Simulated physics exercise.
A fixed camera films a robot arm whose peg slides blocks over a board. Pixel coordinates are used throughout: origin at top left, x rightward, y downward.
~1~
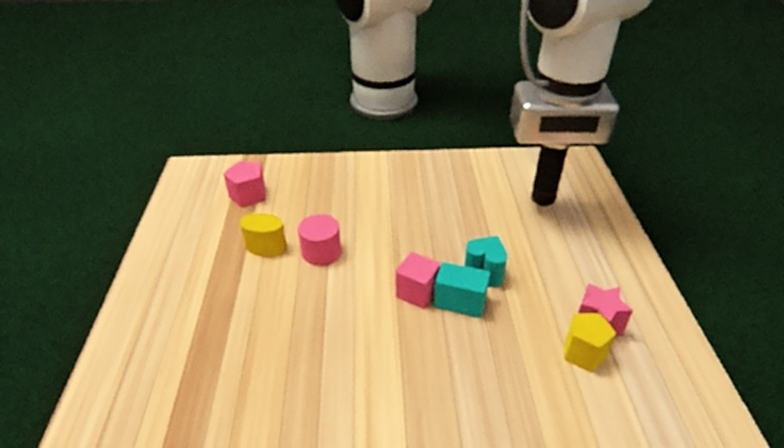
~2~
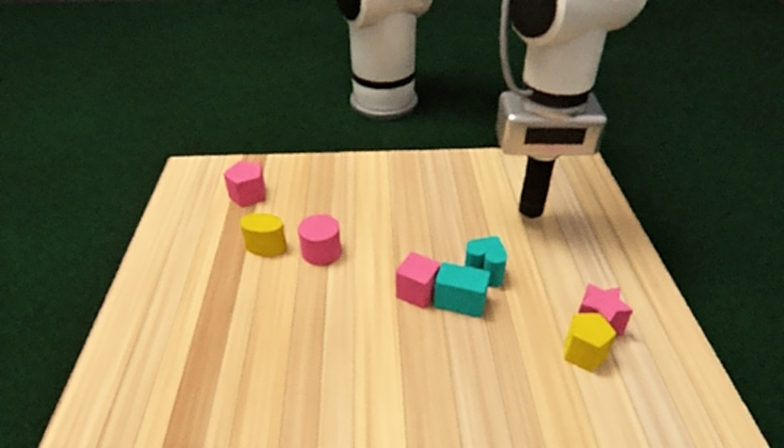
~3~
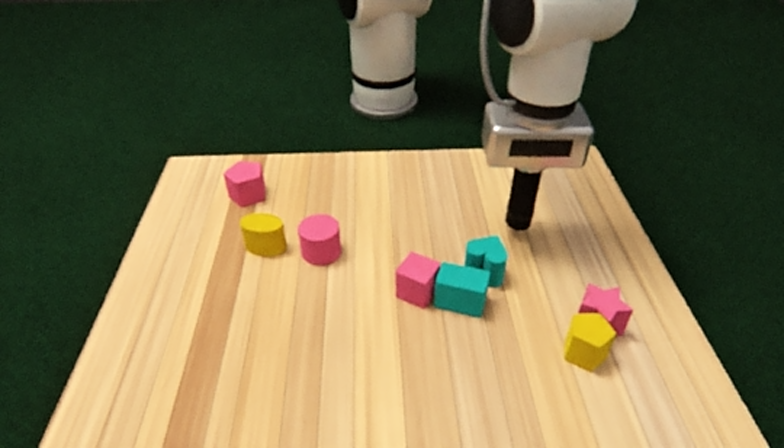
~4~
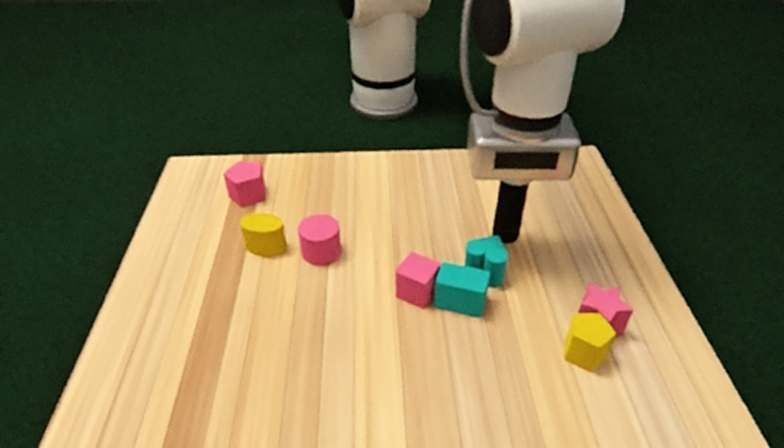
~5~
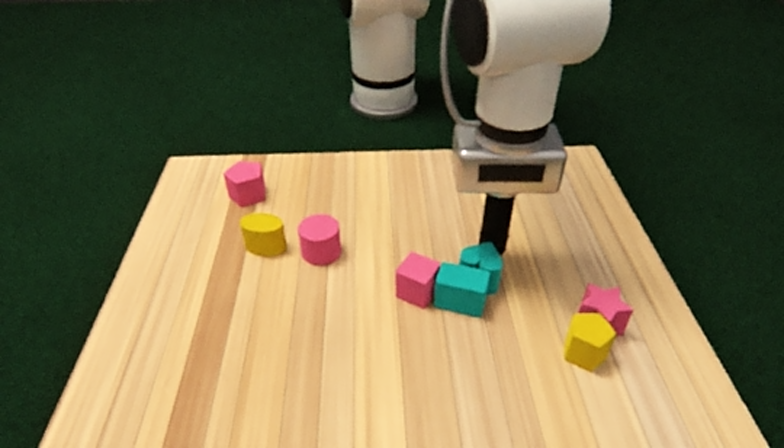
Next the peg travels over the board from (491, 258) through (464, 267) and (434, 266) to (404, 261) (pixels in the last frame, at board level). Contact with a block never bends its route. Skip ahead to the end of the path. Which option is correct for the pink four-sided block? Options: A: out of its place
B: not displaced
My pick is B.
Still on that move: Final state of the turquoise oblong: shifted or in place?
Shifted out of place.
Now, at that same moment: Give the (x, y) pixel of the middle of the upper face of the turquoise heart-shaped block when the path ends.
So, by the moment the path ends, you'll find the top centre of the turquoise heart-shaped block at (463, 267).
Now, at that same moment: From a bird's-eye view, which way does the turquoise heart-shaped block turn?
From above, the turn goes anticlockwise.
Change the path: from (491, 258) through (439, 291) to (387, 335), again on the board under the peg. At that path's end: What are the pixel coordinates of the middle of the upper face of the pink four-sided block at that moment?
It is going to be at (374, 281).
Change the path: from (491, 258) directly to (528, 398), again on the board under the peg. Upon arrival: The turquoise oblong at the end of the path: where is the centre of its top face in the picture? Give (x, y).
I predict (439, 303).
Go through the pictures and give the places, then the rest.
Tip of the peg (543, 199), middles of tops, pink four-sided block (418, 267), turquoise oblong (463, 276), turquoise heart-shaped block (489, 248), in the first frame.
Peg (531, 211), nothing pushed, in the second frame.
Peg (518, 223), nothing pushed, in the third frame.
Peg (505, 236), nothing pushed, in the fourth frame.
Peg (492, 248), pink four-sided block (418, 267), turquoise oblong (463, 276), turquoise heart-shaped block (483, 255), in the fifth frame.
What follows on the original path. One third of the way, peg (465, 257); turquoise oblong (458, 292); turquoise heart-shaped block (469, 267), turned 35° anticlockwise.
Two thirds of the way, peg (434, 256); turquoise oblong (458, 295); turquoise heart-shaped block (463, 267), turned 55° anticlockwise.
At the end, peg (404, 251); pink four-sided block unmoved; turquoise oblong (458, 295); turquoise heart-shaped block (463, 267), turned 55° anticlockwise.
